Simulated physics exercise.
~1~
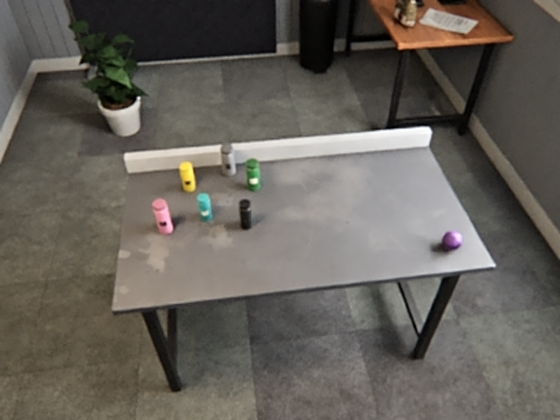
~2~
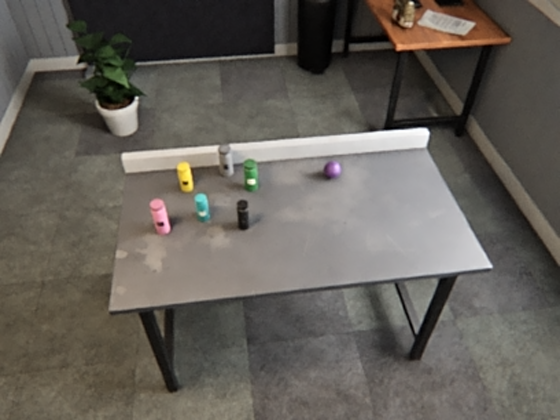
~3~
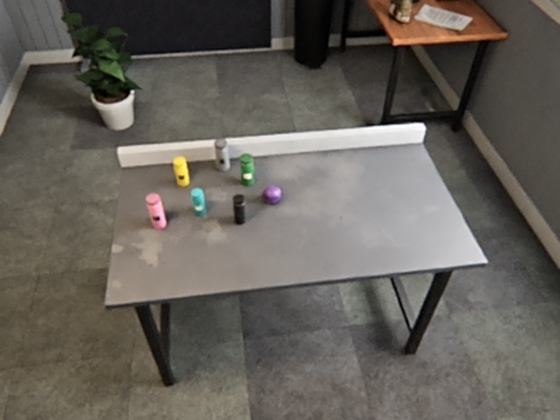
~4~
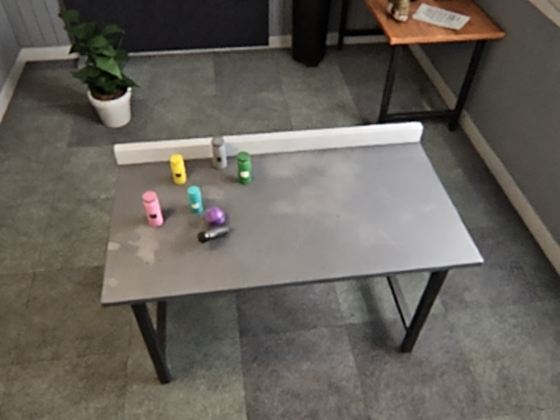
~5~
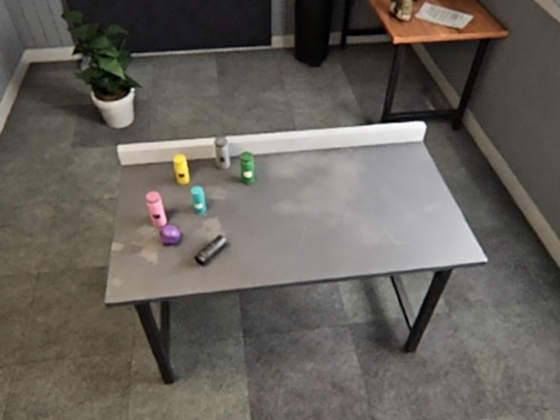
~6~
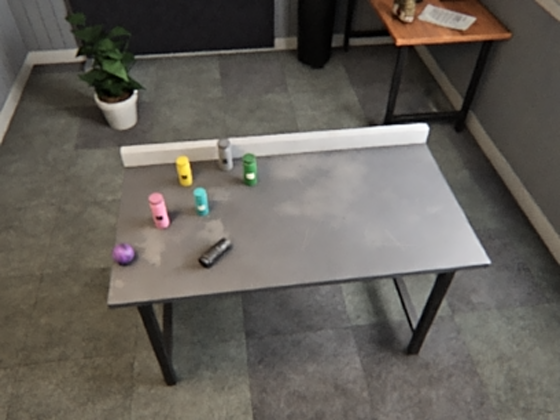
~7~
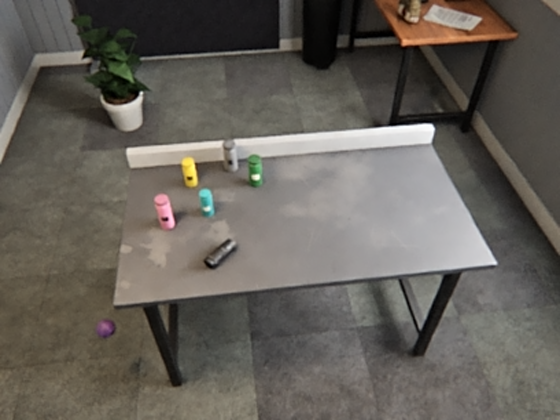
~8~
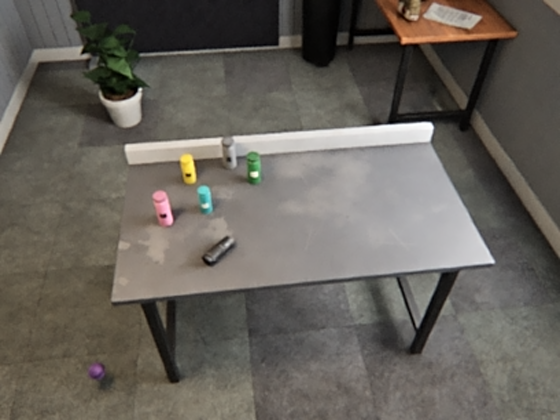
The clip shows a purple ball rolling across a grey table to the far rail, then back toward the near left, where the black shaker tips over, before the ball drops to the floor, leaving the black shaker on its side and the other five upright.
